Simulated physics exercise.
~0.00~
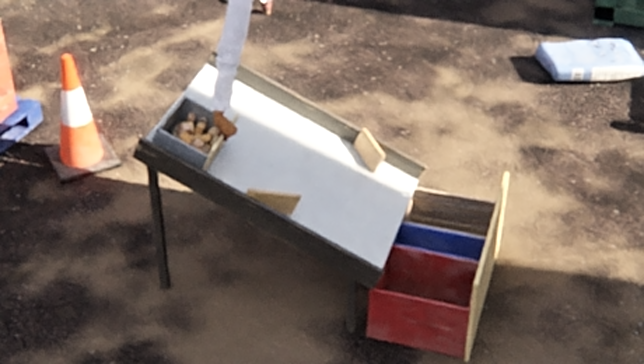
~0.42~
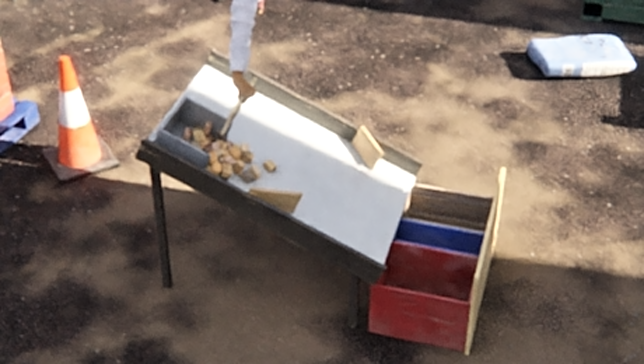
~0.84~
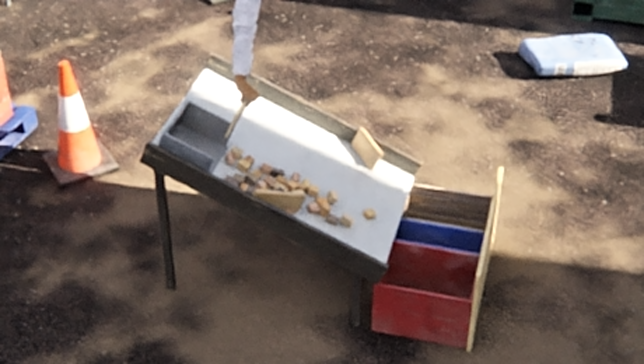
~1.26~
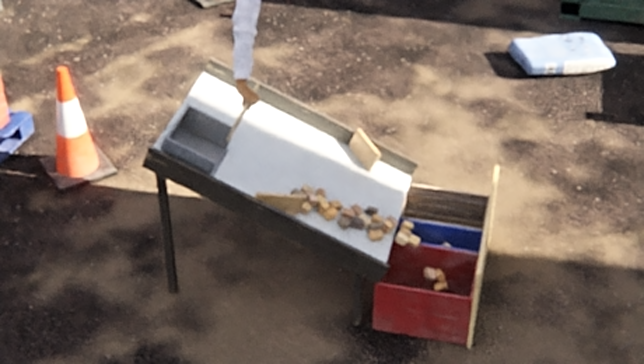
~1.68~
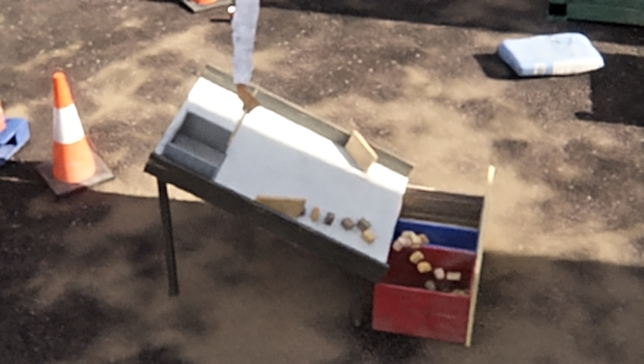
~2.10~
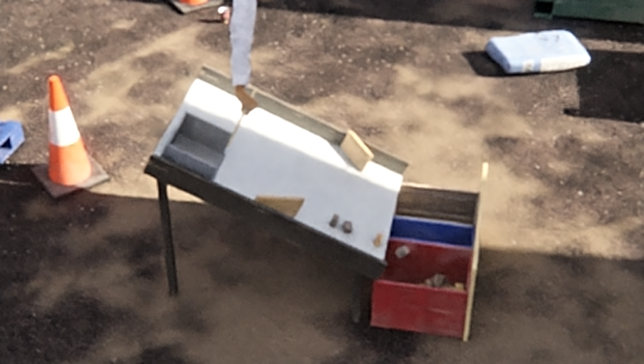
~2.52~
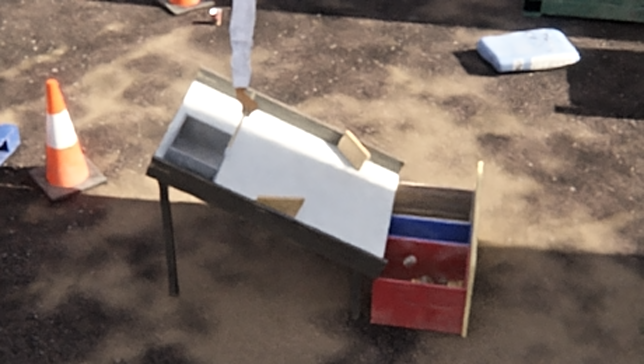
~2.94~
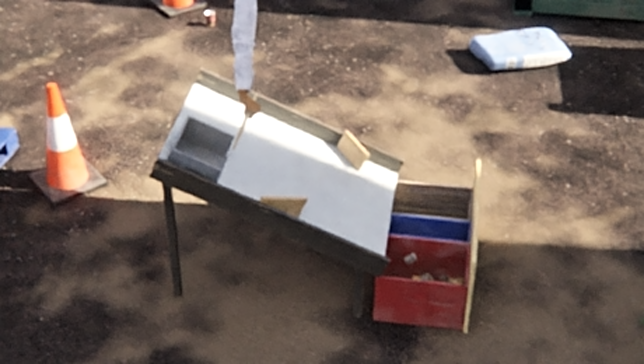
In this clip, a white-sleeved arm lifts the gate of a grey pen at the top of a sloping white table, and small wooden pieces slide down past two angled boards into the bins below, leaving the slope empty and pieces lying in the red bin.
